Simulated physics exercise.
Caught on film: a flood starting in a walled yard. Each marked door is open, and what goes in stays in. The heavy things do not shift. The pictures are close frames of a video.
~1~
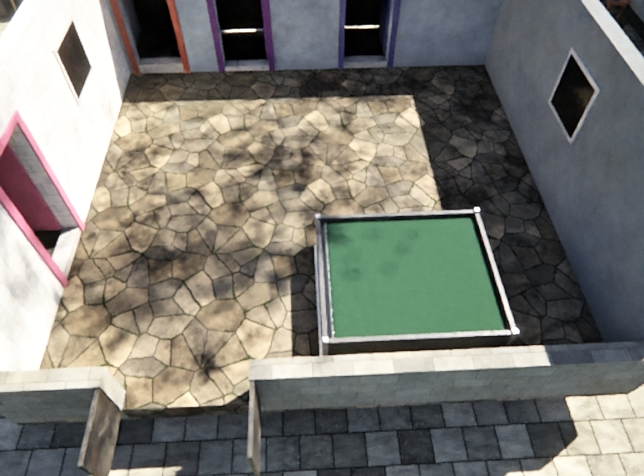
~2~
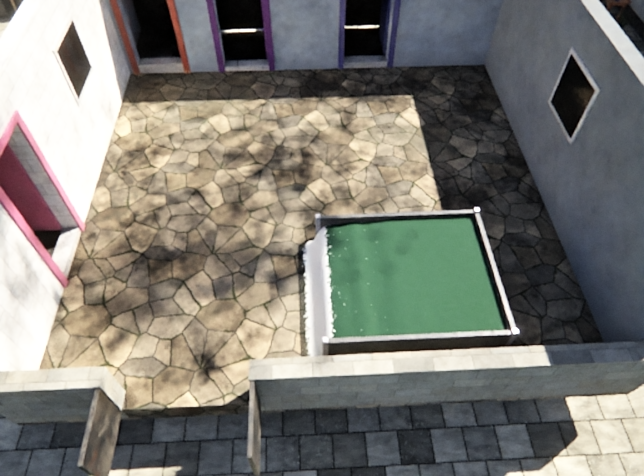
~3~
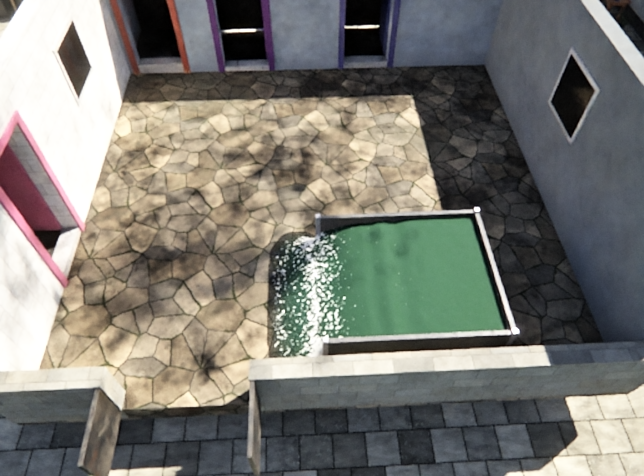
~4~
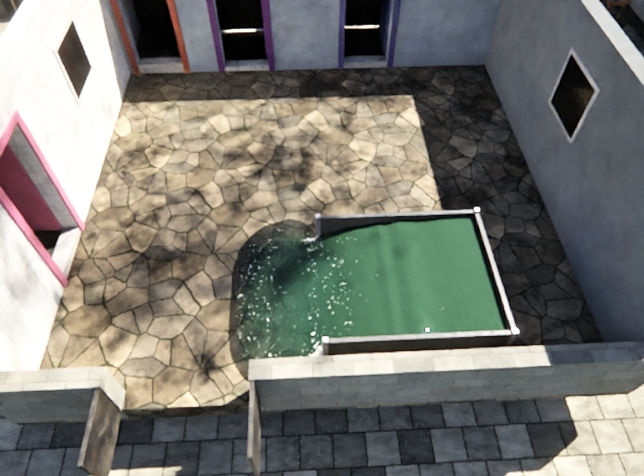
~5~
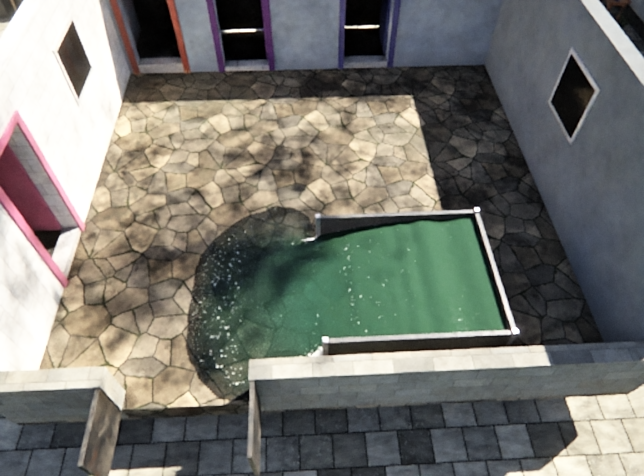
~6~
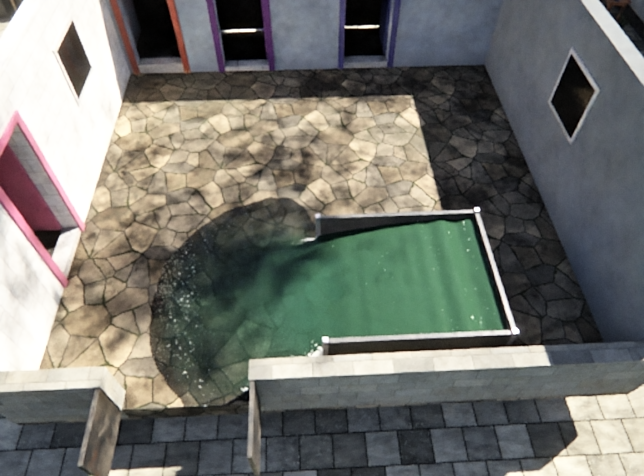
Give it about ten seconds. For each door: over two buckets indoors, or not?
One by one: The blue door stays under that; the purple door stays under that; the red door stays under that; the pink door takes more than that.
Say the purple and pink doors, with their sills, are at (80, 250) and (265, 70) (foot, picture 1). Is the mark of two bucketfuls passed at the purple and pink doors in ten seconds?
Then: Purple door goes over, pink door is under.
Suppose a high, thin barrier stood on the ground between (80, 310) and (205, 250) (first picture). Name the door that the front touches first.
I say the one in pink.
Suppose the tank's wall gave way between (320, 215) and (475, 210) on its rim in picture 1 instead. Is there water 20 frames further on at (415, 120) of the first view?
There: Awash.
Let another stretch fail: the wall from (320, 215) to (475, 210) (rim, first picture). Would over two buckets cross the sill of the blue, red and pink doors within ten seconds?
In short: Blue floods, red keeps below it, pink takes less.
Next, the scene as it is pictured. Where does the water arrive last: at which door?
Last comes the door marked blue.
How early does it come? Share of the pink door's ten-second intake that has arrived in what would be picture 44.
I make it 100 per cent.
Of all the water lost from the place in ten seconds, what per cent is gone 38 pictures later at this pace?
Roughly 75 per cent.
A moment on, water covers 25 % of the floor; the blue door not reached, the purple door not reached, the red door not reached, the pink door wet at the sill, nothing in.
Next, water covers 30 % of the floor; the blue door not reached, the purple door not reached, the red door not reached, the pink door over two buckets in.
Then, water covers 35 % of the floor; the blue door not reached, the purple door not reached, the red door not reached, the pink door over two buckets in.
Later, water covers 55 % of the floor; the blue door not reached, the purple door wet at the sill, nothing in, the red door wet at the sill, nothing in, the pink door far over two buckets in.
In the end, water covers 80 % of the floor; the blue door wet at the sill, nothing in, the purple door under two buckets in, the red door wet at the sill, nothing in, the pink door far over two buckets in.
